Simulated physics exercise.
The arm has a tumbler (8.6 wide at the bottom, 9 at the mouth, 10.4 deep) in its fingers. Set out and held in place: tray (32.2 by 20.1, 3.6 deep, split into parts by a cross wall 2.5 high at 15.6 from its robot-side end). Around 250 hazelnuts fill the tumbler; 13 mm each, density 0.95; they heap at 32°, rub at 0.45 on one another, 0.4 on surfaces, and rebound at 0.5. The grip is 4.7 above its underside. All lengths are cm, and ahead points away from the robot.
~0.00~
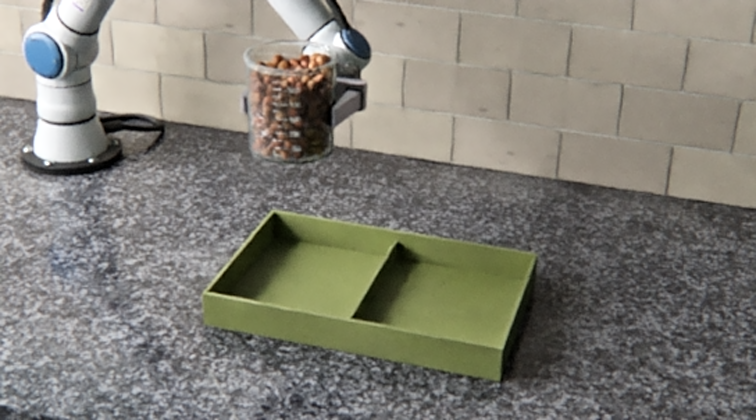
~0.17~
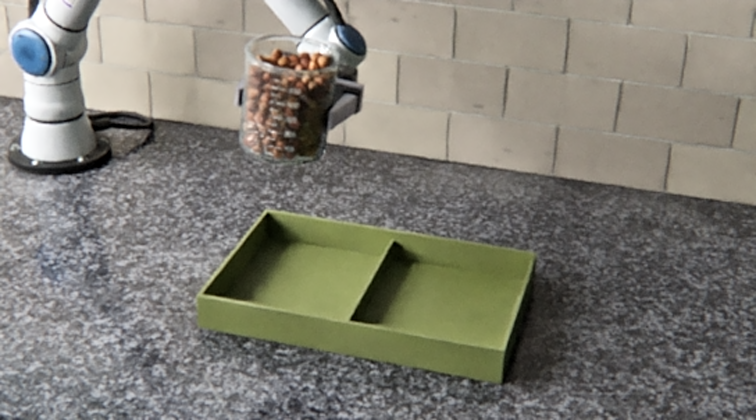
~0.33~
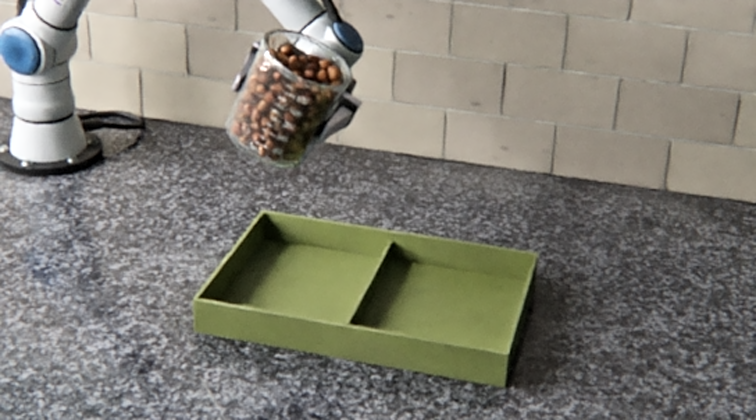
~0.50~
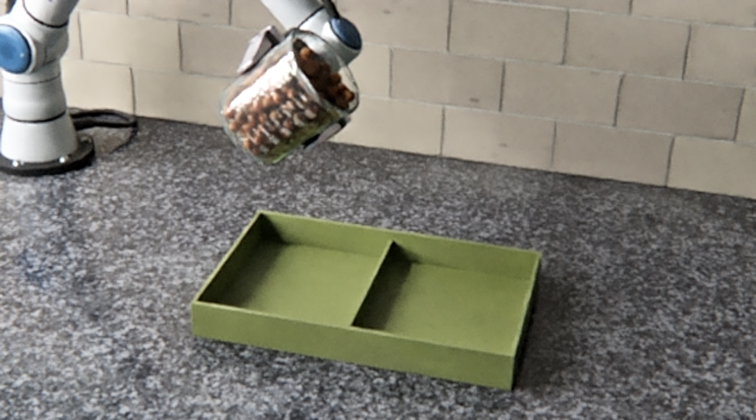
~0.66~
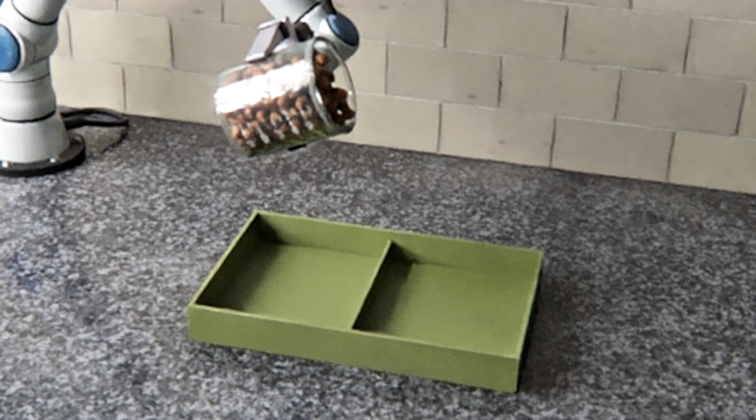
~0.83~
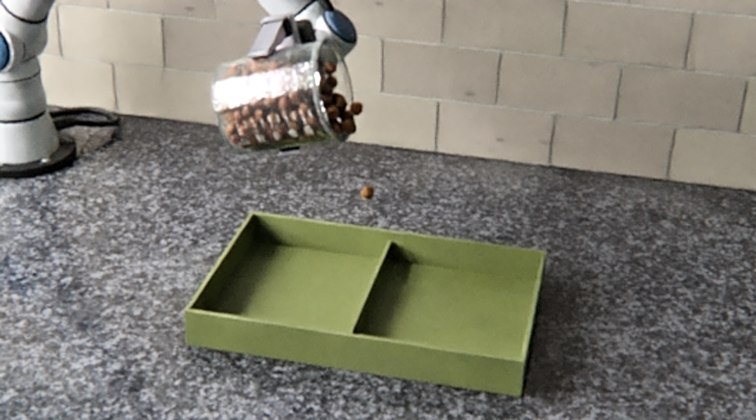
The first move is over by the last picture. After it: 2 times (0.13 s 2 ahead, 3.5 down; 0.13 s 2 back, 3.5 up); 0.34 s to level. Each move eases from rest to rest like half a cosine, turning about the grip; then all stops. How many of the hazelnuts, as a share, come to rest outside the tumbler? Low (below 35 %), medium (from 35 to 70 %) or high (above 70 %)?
Outside the tumbler the share is low, below 35 %.
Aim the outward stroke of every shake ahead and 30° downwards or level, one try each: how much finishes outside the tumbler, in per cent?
About 30 and 45 per cent.
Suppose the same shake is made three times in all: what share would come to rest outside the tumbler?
It would be near 15 per cent.
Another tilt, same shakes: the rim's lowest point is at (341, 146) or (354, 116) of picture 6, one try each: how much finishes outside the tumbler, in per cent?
About 30 and 5 per cent.
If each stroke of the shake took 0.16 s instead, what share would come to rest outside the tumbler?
Then about 10 per cent.
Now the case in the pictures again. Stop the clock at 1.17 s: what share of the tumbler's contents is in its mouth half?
Roughly 45 per cent.
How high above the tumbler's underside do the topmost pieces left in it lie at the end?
Roughly 10.0 cm.
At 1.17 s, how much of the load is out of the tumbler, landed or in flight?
Near 10 per cent so far.
By 1.17 s, tilted 73° forward, highest piece 23 above the table; 227 in the tumbler, 11 in the far-side part, 12 in flight or on a rim.
By 1.52 s, tilted 37° forward, highest piece 26 above the table; 214 in the tumbler, 31 in the far-side part, 3 in the robot-side part, 2 in flight or on a rim.
By 1.89 s, level, highest piece 28 above the table; 213 in the tumbler, 33 in the far-side part, 4 in the robot-side part.
By 2.94 s, level, highest piece 28 above the table; 213 in the tumbler, 33 in the far-side part, 4 in the robot-side part.
Final count, 213 in the tumbler, 33 in the far-side part, 4 in the robot-side part. That is 15 % outside the tumbler.
